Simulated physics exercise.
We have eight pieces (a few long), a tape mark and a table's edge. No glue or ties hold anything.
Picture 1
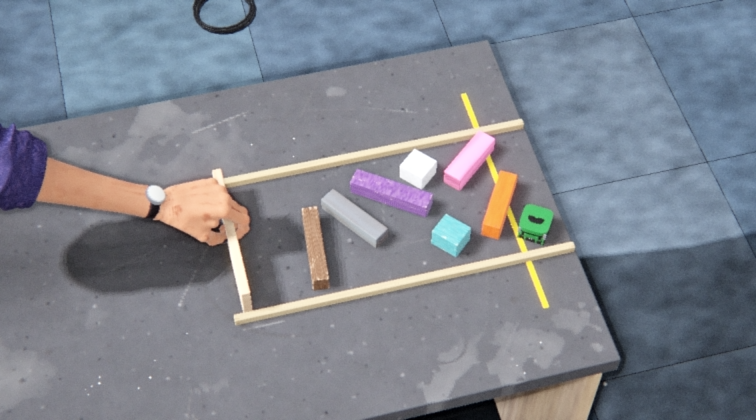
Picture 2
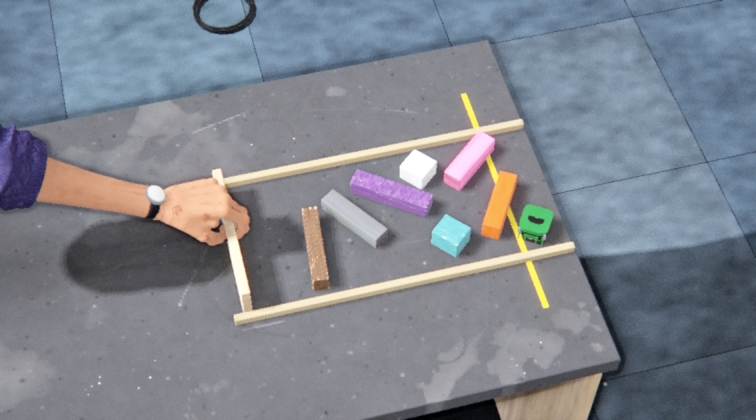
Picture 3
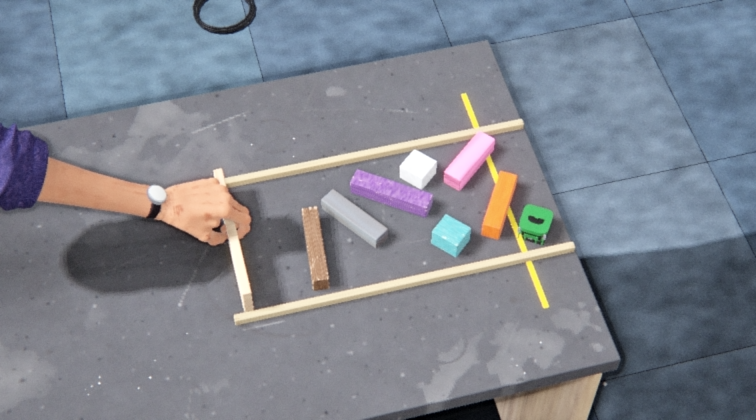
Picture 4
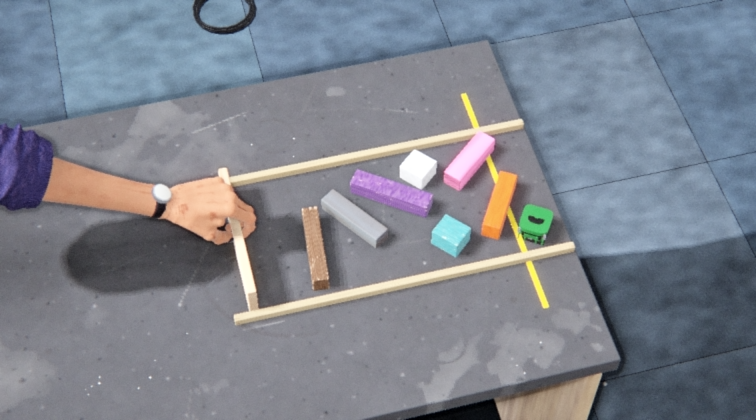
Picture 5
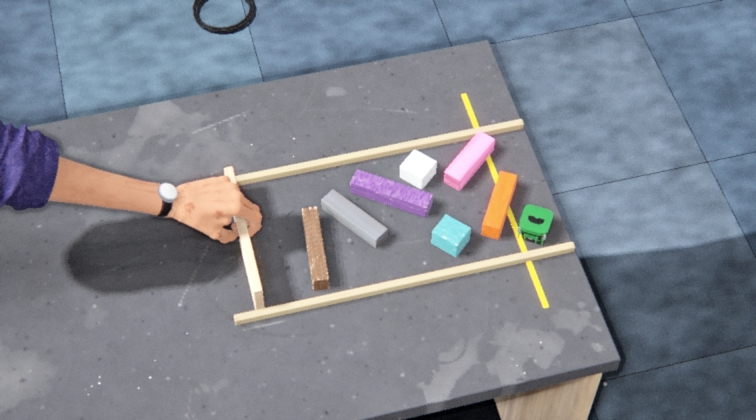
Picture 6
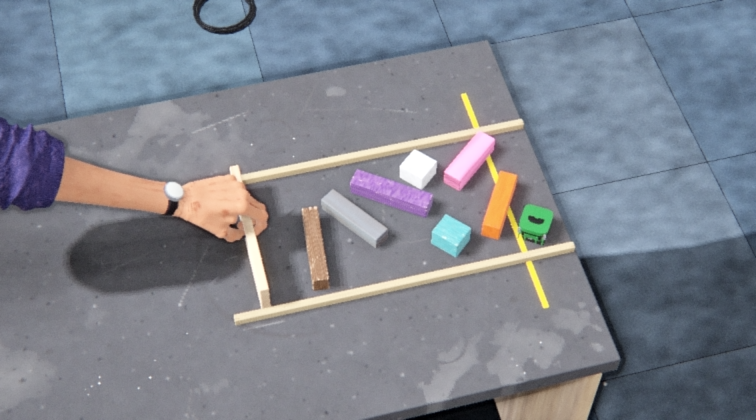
On a grey tabletop, a hand slides a wooden board slightly right toward scattered coloured blocks.
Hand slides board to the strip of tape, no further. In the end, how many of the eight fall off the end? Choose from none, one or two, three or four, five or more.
Final count: Three or four.
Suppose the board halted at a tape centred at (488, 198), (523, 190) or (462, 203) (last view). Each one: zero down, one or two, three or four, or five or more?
Taken in the order given: Just one or two, 5 or more, zero.
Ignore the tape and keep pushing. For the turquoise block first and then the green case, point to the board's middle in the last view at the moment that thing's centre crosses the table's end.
The turquoise block puts it at (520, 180), the green case at (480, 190).
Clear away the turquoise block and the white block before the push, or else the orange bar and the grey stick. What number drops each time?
You'd get 1 in the first case and 2 in the second one.
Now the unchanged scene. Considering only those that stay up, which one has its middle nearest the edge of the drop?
Closest at the end: The white block.
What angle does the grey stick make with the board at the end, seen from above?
Some 35 degrees.
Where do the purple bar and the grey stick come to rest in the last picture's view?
You'll see the purple bar at (524, 155), with the grey stick at (525, 174).
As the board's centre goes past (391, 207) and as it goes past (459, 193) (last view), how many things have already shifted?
4 and 8.
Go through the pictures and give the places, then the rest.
Green case (535, 225); orange bar (500, 205); pink stick (470, 160); board (232, 240); tape (503, 194), in the first frame.
Orange bar (499, 205); brown bar (315, 248), in the second frame.
Pink stick (469, 161); purple bar (391, 193), in the third frame.
Green case (535, 225); grey stick (355, 219), in the fourth frame.
Orange bar (499, 205); board (244, 237), in the fifth frame.
Green case (535, 225); orange bar (499, 205); pink stick (469, 161); board (250, 236); tape (503, 194), in the sixth frame.
A little later, none off yet; green case at rest near (535, 225); orange bar at rest near (499, 205); pink stick at rest near (469, 161).
When it is over, the number that fall off is three or four; down, pink stick, orange bar and green case.
